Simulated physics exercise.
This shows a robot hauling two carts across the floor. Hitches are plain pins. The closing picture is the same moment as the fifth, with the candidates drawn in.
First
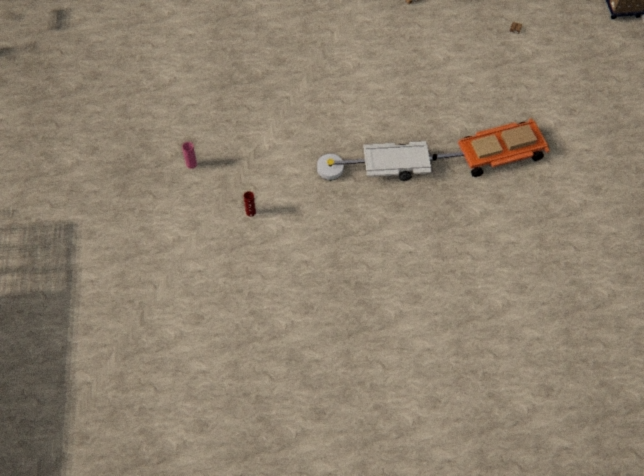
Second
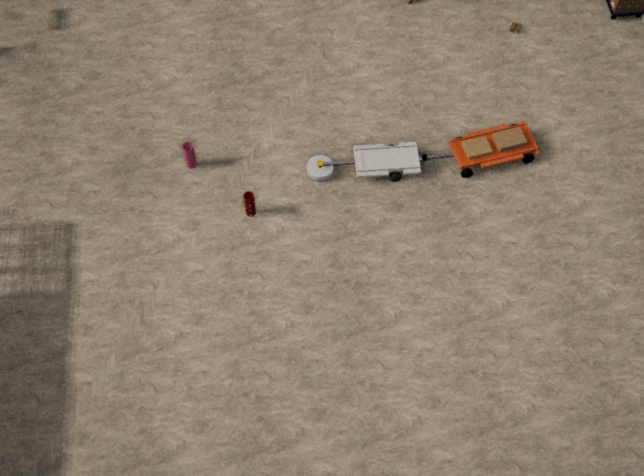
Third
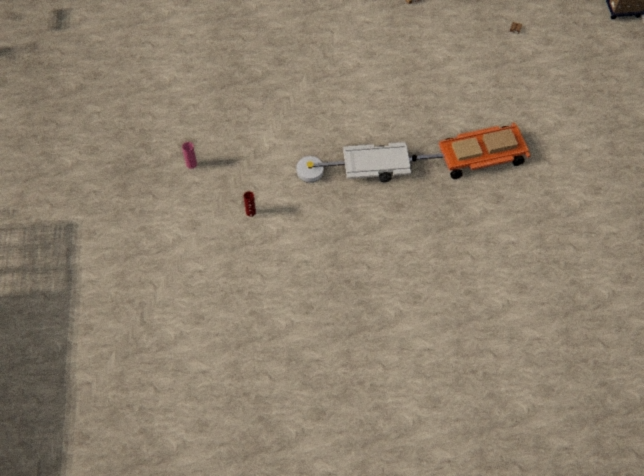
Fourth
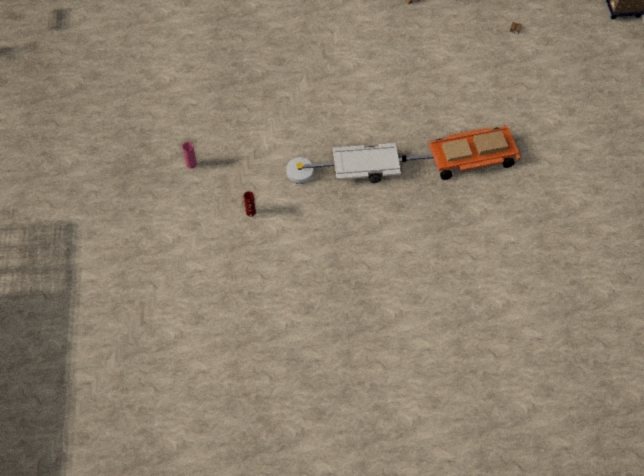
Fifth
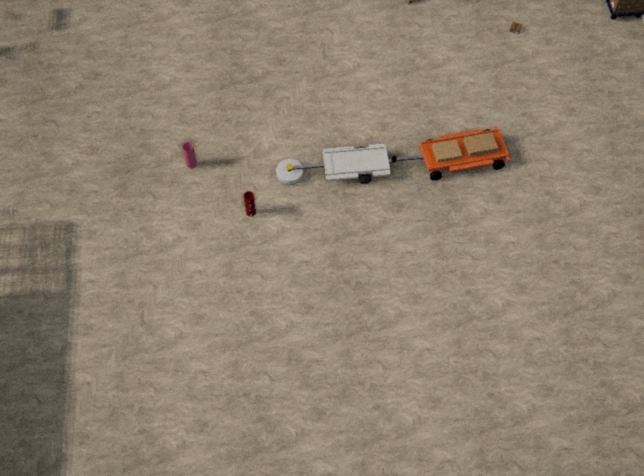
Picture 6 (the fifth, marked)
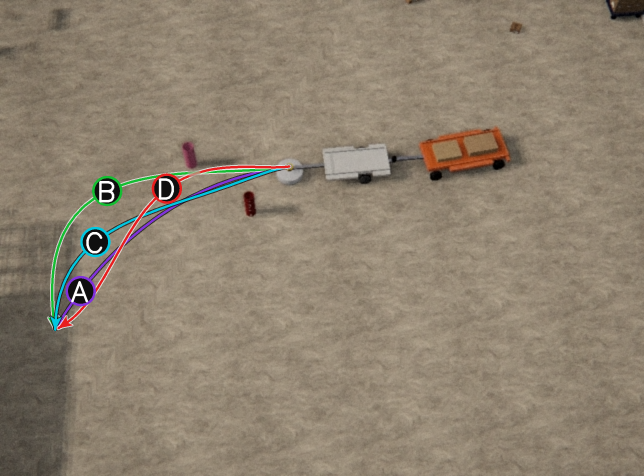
A small round robot pulled a white cart and an orange cart carrying two boxes slowly to the left across the floor, moving closer to a pink post and a dark red post that stayed still.
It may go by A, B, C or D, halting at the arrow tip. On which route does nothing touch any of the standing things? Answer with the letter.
Only D clears them all.
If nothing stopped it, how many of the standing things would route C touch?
It touches one.
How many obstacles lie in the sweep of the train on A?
One.
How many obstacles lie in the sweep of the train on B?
One.
On the copy, A from (289, 167) via (157, 217) to (56, 328); B from (289, 167) via (117, 187) to (55, 330); C from (289, 167) via (142, 216) to (55, 330); D from (289, 167) via (149, 206) to (59, 328).
On D. First, robot (185, 182), last cart (362, 160).
Then, robot (119, 258), last cart (270, 168).
Finally, robot (57, 333), last cart (196, 203); nothing has been touched.
By contrast, A meets the red post; B meets the pink post; C meets the red post.
